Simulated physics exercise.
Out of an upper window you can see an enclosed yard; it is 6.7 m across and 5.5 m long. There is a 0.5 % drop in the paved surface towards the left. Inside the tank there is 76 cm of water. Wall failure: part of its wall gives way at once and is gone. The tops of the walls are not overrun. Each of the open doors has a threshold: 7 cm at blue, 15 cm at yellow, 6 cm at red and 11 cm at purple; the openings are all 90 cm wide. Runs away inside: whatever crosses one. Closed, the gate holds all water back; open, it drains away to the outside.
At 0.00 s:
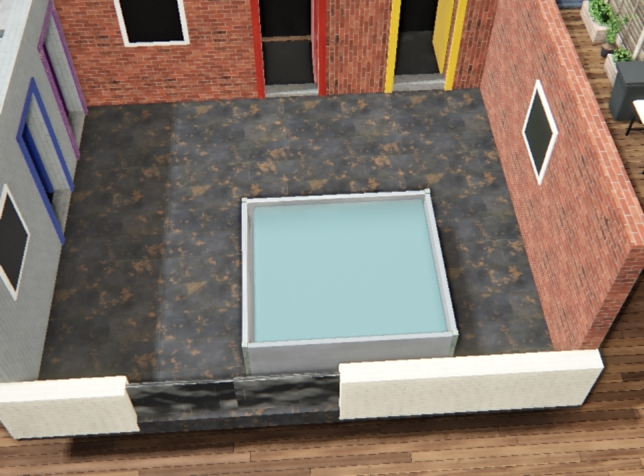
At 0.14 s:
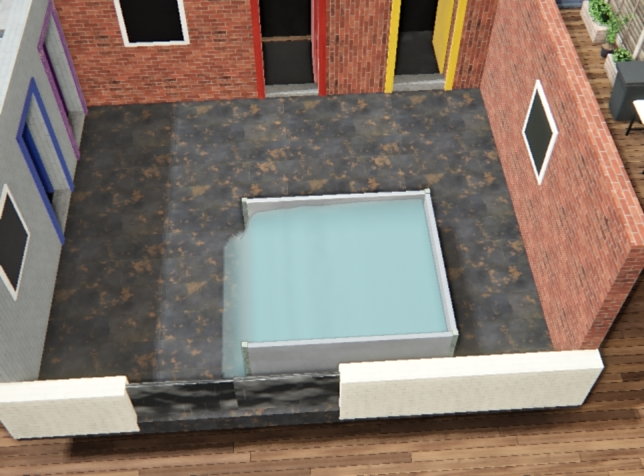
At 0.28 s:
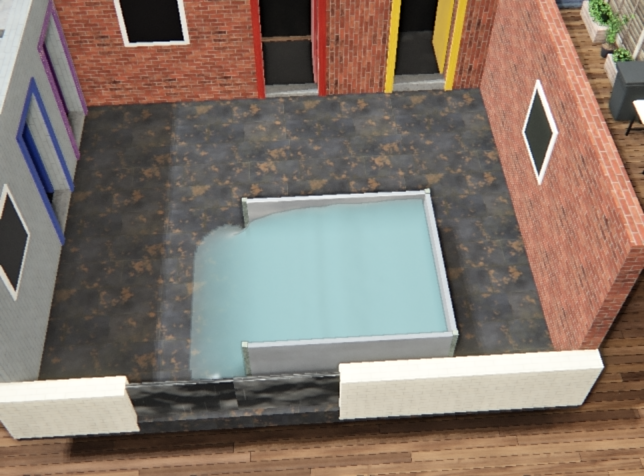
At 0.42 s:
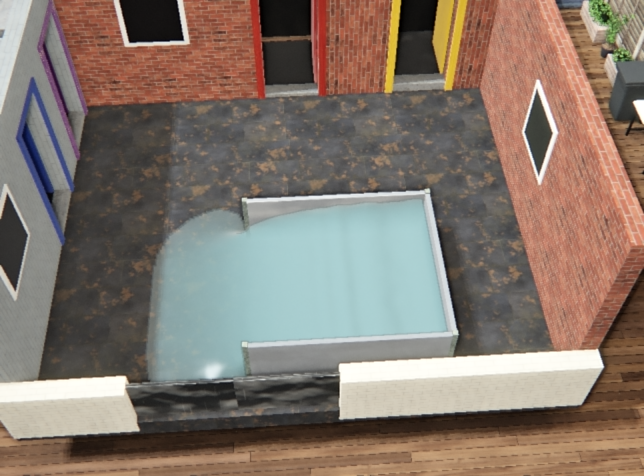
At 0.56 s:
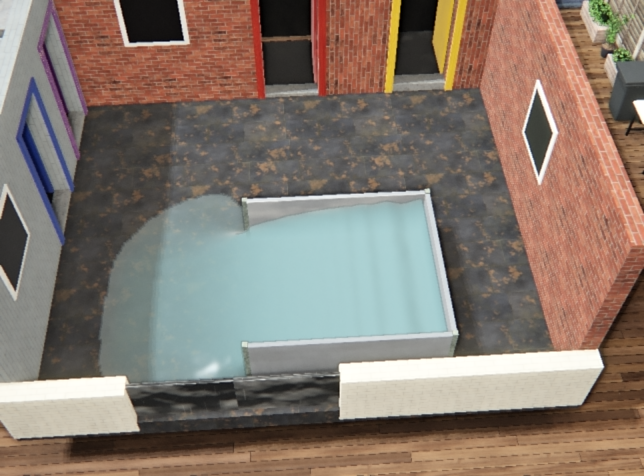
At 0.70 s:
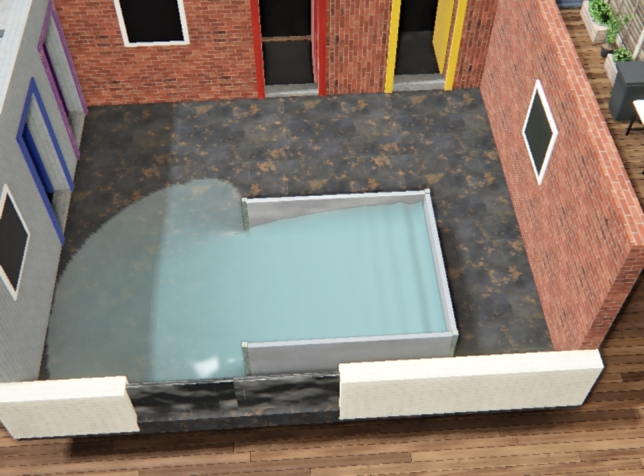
Pale blue water stands still in a square grey tank, then pours out as the tank's left wall vanishes, spreading leftward across the dark mottled paving in a widening, rounded sheet. The walled yard is seen from high above, the view never moving. Red brick walls rise behind and right, with red and yellow doorways at the back, blue and purple ones left, and low cream walls in front.
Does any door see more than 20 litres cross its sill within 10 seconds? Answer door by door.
Taking each door, the blue door does; the yellow door does not; the red door does; the purple door does.
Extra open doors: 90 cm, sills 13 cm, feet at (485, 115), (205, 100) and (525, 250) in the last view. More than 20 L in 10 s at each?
In sequence the answers are more than that, more than that and less than that.
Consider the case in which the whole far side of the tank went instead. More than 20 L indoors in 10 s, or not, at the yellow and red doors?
Then: Yellow over, red past it.
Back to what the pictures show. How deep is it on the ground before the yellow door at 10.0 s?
About 11.5 cm deep.
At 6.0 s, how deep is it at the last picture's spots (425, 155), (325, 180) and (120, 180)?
The depths come out at 3, 2 and 13 centimetres, in the order listed.
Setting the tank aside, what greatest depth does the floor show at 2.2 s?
Max depth: About 56 centimetres.
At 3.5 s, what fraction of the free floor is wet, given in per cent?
Covered: Roughly 50 per cent.
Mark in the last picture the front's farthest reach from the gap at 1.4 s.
I'd mark it close to (77, 166).
After 1.4 s water covers 35 % of the floor and is deepest (59 cm) near (36, 397); blue door 21 cm at the sill, 16 L in, yellow door not reached, red door not reached, purple door not reached.
After 2.2 s water covers 40 % of the floor and is deepest (56 cm) near (34, 411); blue door 25 cm at the sill, 90 L in, yellow door not reached, red door not reached, purple door 14 cm at the sill, 0 L in.
After 3.5 s water covers 50 % of the floor and is deepest (42 cm) near (87, 111); blue door 18 cm at the sill, 197 L in, yellow door not reached, red door 3 cm at the sill, 0 L in, purple door 23 cm at the sill, 21 L in.
After 6.0 s water covers 85 % of the floor and is deepest (24 cm) near (474, 100); blue door 10 cm at the sill, 255 L in, yellow door 7 cm at the sill, 0 L in, red door 12 cm at the sill, 23 L in, purple door 22 cm at the sill, 191 L in.
After 10.0 s water covers 100 % of the floor and is deepest (20 cm) near (551, 379); blue door 10 cm at the sill, 310 L in, yellow door 12 cm at the sill, 1 L in, red door 7 cm at the sill, 51 L in, purple door 10 cm at the sill, 247 L in.
